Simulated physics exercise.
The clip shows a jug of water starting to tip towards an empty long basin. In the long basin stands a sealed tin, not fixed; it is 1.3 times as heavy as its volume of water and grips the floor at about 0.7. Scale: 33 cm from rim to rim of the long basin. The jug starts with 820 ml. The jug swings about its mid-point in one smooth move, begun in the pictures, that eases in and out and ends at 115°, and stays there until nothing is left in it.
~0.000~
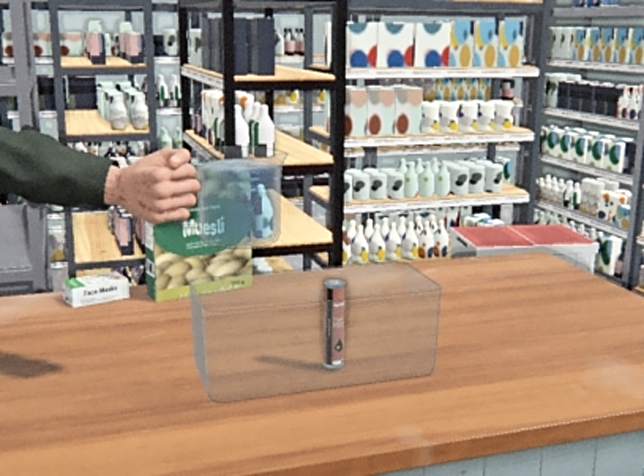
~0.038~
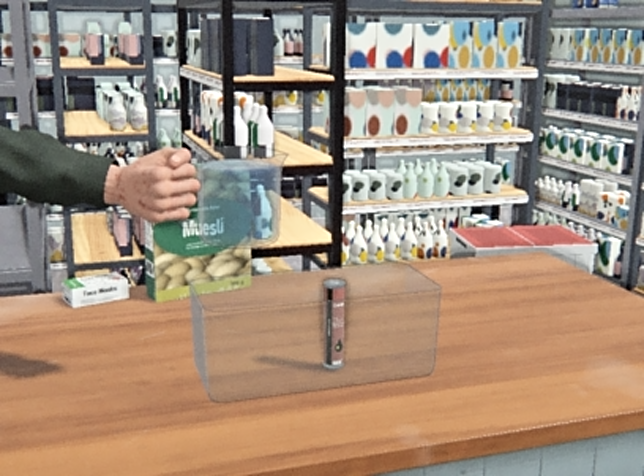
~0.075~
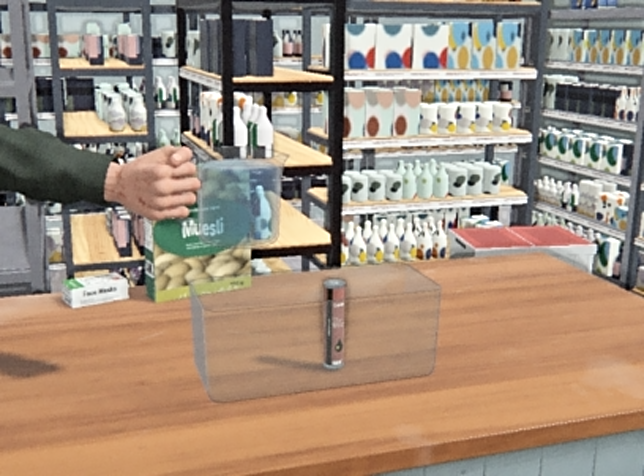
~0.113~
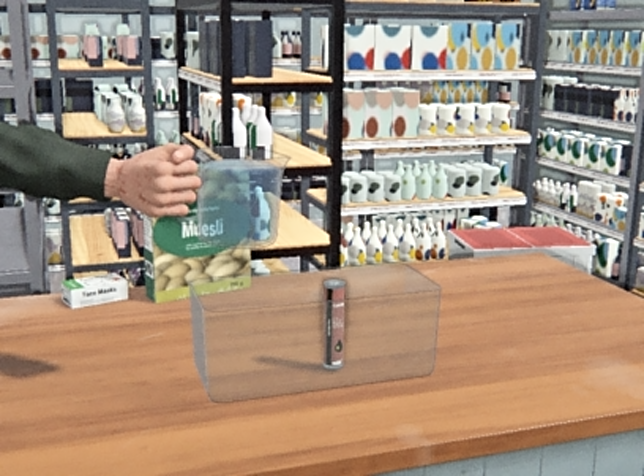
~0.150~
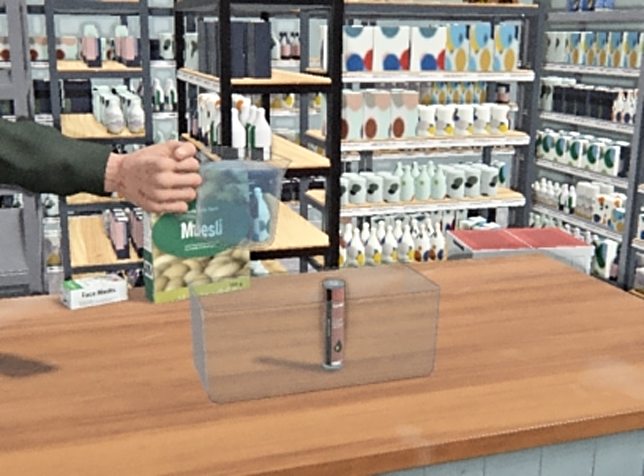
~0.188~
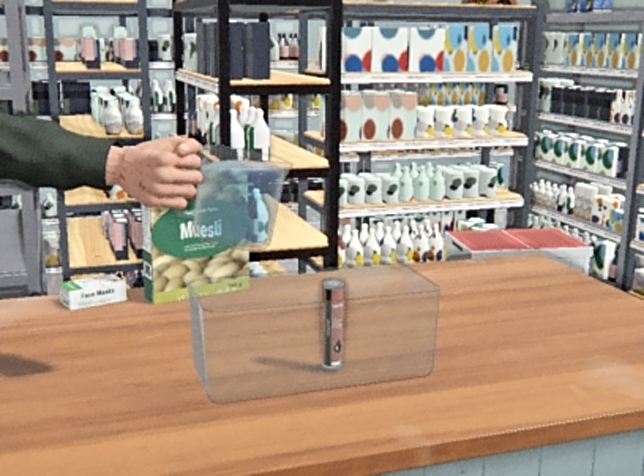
A hand slowly tilts a clear jug slightly to the right above the wooden counter.
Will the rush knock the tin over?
It falls.
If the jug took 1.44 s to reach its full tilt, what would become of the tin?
Then it falls.
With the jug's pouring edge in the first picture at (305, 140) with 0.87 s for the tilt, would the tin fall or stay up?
Then it goes over.
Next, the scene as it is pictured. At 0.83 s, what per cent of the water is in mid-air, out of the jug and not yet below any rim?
About 16 per cent.
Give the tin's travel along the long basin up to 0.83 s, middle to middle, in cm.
Some 0 cm.
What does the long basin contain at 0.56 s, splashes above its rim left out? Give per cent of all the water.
About 5 per cent.
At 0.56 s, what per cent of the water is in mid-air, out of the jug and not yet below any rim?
Some 20 per cent.
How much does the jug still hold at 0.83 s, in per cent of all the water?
Near 16 in a hundred.
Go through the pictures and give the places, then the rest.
It leans 0°; its right rim is at (288, 152); the water meets the walls at (200, 167) and (277, 164); the long basin's rim runs from (197, 296) to (423, 276); the tin's top is at (335, 287), in the first picture.
It leans 0°; its right rim is at (288, 153); the water meets the walls at (199, 167) and (277, 164), in the second picture.
It leans 2°; its right rim is at (289, 154); the water meets the walls at (200, 166) and (277, 165), in the third picture.
It leans 4°; its right rim is at (291, 156); the water meets the walls at (201, 166) and (278, 165), in the fourth picture.
It leans 7°; its right rim is at (292, 159); the water meets the walls at (202, 167) and (280, 166), in the fifth picture.
It leans 11°; its right rim is at (294, 163); the water meets the walls at (203, 168) and (283, 167), in the sixth picture.
By 0.56 s the tilt is 76° and 75 per cent is still to pour; the tin stands where it began.
By 0.83 s the tilt is 112° and 16 per cent is still to pour; the tin stands where it began.
By 1.12 s the tilt is 115° and 0 per cent is still to pour; the tin lies on its side.
By 1.43 s the tilt is 115° and 0 per cent is still to pour; the tin lies on its side.
At rest the tin lies on its side.
